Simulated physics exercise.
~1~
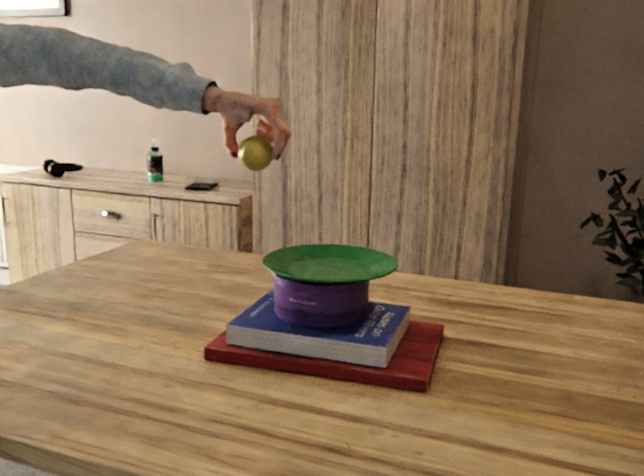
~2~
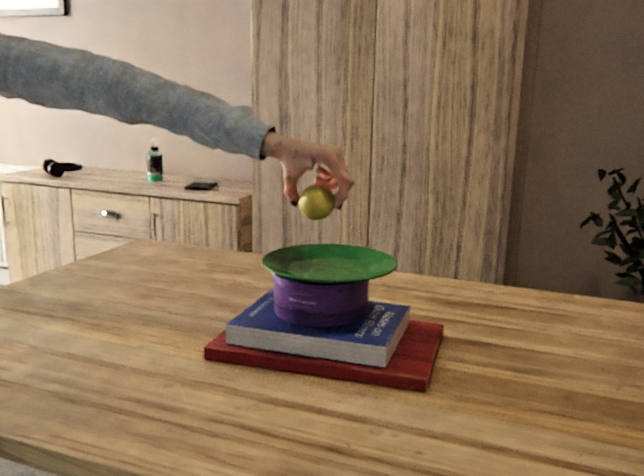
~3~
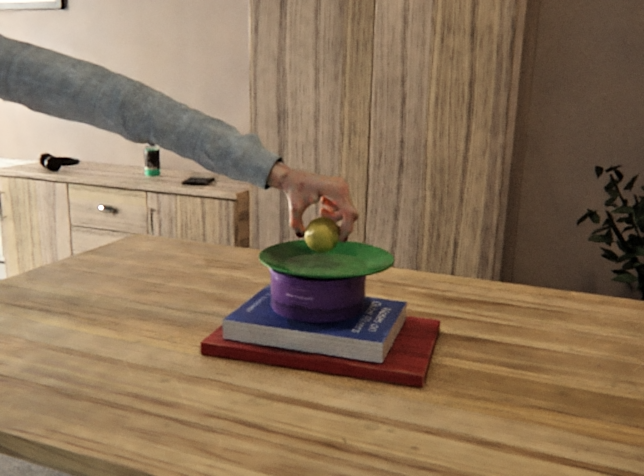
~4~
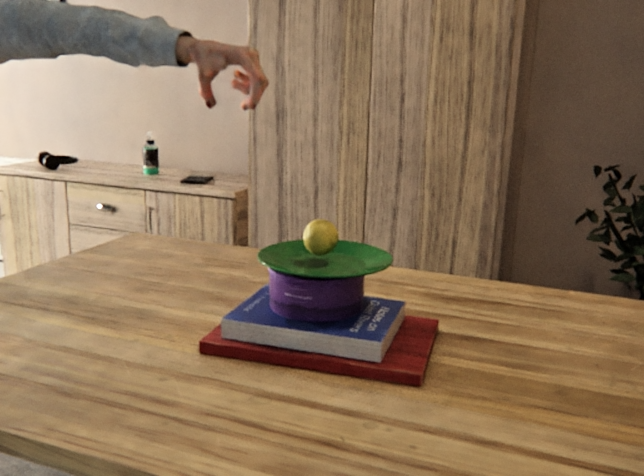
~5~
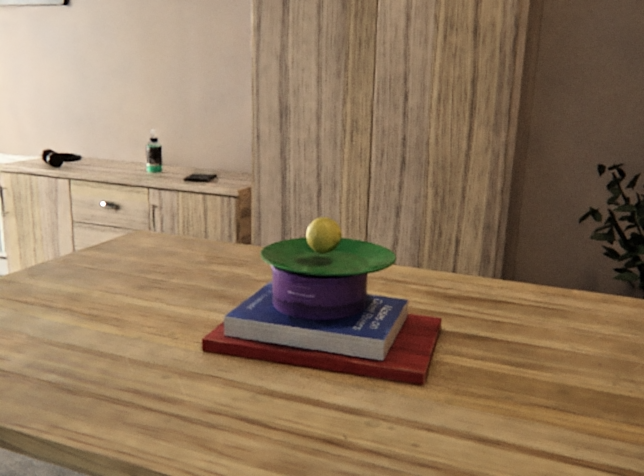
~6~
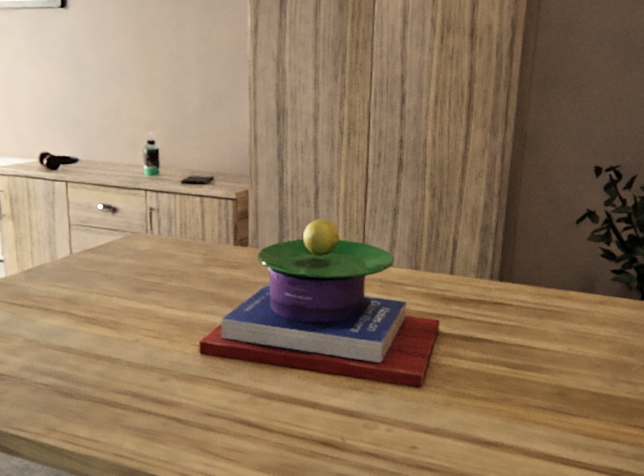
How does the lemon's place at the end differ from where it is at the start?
At the start the lemon is held in a hand in the air, above and to the left of the green plate. At the end it rests on the green plate at the top of the pile, lower and further to the right.
